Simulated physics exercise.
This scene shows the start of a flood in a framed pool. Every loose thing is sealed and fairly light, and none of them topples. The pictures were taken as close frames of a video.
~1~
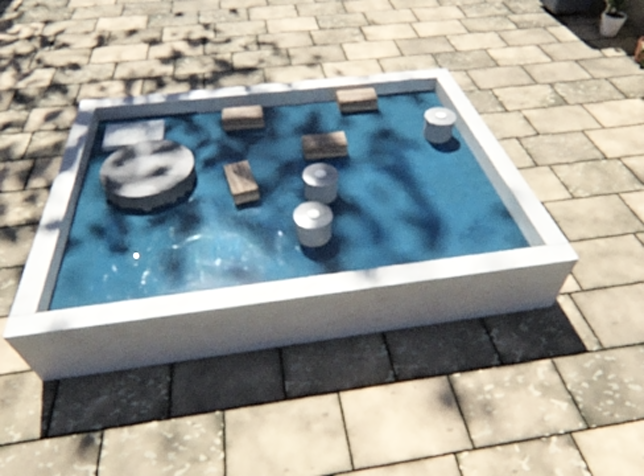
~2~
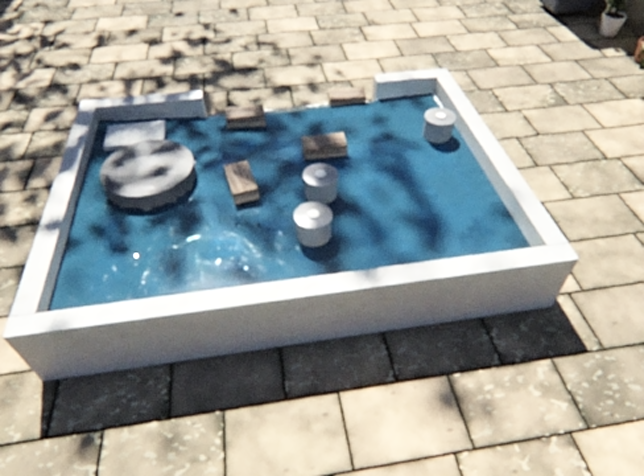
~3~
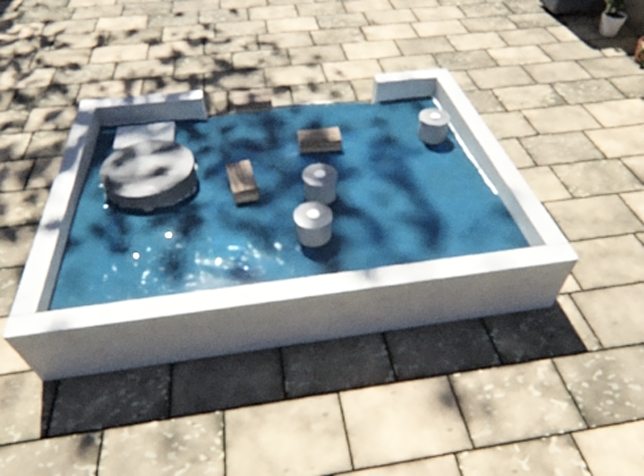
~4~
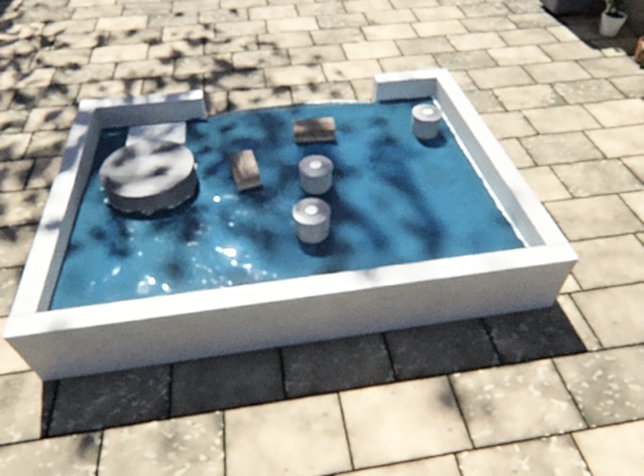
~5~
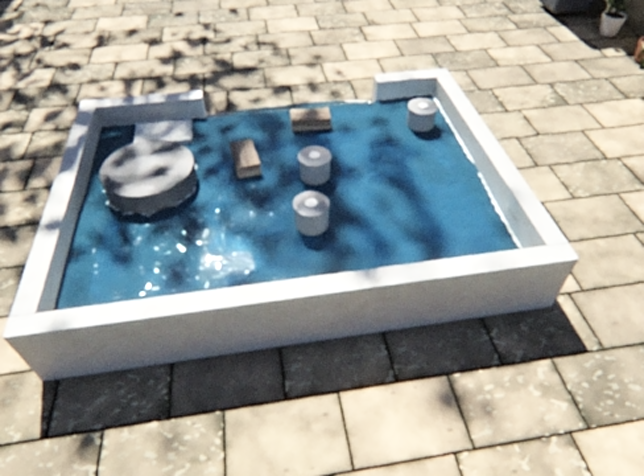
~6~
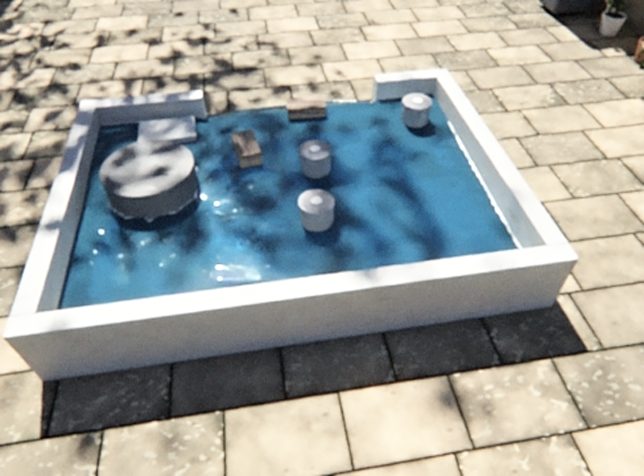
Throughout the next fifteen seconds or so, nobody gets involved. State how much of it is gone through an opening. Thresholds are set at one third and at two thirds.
Top third.
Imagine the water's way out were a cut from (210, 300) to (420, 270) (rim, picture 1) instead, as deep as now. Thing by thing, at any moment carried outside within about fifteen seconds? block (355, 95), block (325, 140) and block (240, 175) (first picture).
First never exits, second exits, third exits.
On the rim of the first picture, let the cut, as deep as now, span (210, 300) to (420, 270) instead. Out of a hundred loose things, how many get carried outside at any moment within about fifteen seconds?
50 per cent or so.
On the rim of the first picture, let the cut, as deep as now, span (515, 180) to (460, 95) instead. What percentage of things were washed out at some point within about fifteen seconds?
That would be near 80 per cent of the things.
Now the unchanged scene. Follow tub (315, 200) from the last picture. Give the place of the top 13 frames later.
My estimate: Close to (317, 163).
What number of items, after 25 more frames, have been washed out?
The answer here is 7.
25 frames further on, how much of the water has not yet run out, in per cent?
44 %.
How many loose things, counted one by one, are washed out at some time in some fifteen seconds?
Number: 7.
A moment on, 3 of 8 are out; 5 afloat.
Next, 7 of 8 are out; 1 afloat.
Later, 7 of 8 are out; 1 afloat.
In the end, 7 of 8 are out; 1 afloat.
